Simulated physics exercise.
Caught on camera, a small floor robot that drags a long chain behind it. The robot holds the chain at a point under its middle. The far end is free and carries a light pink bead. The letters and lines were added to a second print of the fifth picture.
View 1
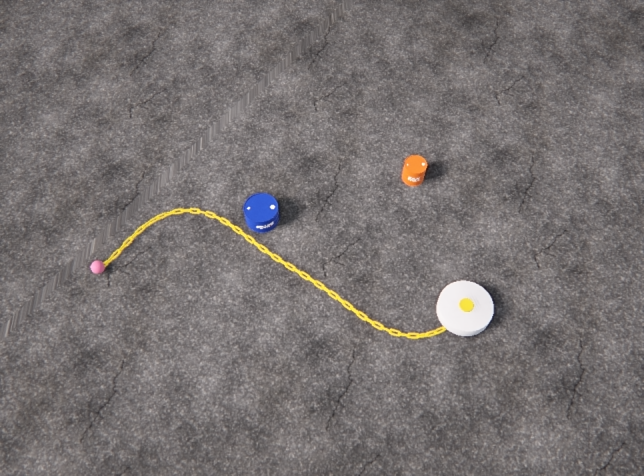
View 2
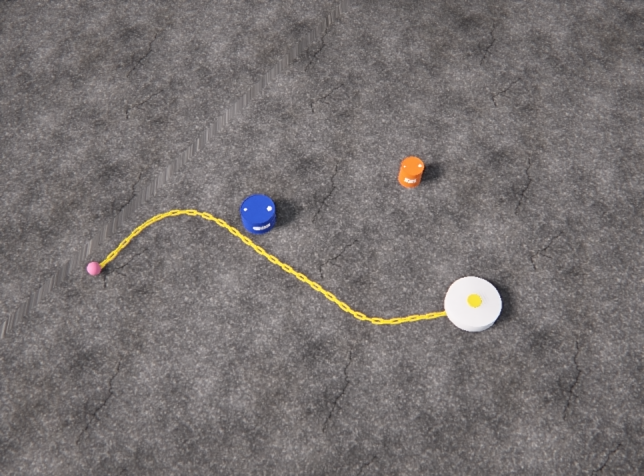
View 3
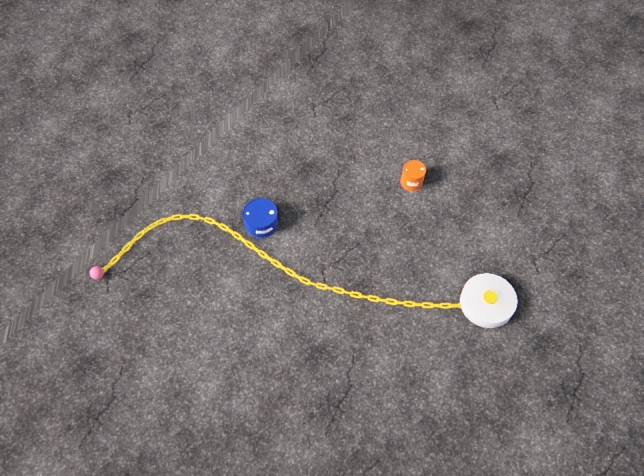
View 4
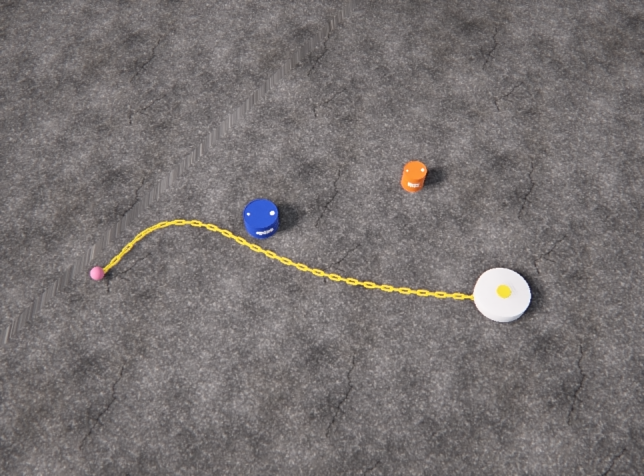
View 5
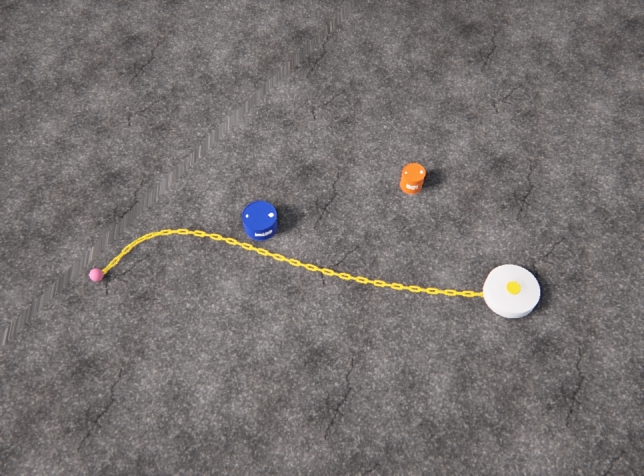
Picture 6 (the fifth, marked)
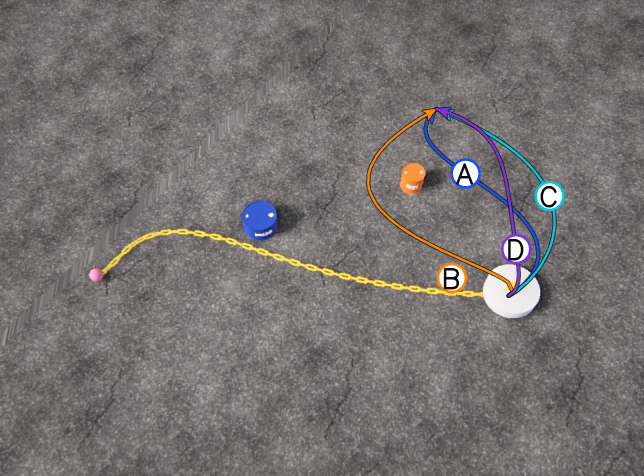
White disc-shaped robot moving right and slightly up across grey ground, gradually straightening the curved yellow chain trailing past a blue tub.
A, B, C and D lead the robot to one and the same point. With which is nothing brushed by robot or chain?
The robot should drive C.
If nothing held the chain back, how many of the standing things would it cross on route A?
In all, one.
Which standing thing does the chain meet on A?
It meets the orange pot.
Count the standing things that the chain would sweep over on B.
In all, one.
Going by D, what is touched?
The orange pot.
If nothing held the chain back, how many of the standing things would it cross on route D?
It sweeps one.
On the marked copy, A from (508, 296) via (494, 194) to (436, 110); B from (508, 296) via (378, 207) to (437, 109); C from (508, 296) via (545, 186) to (440, 110); D from (508, 296) via (506, 183) to (437, 109).
Following C. Soon after the start, robot (557, 212), middle of the chain (353, 261), free end (140, 255).
Later, robot (501, 135), middle of the chain (366, 253), free end (154, 254).
In the end, robot (438, 104), middle of the chain (365, 249), free end (154, 254); nothing has been touched.
As for the rest, A meets the orange pot; B meets the blue tub; D meets the orange pot.
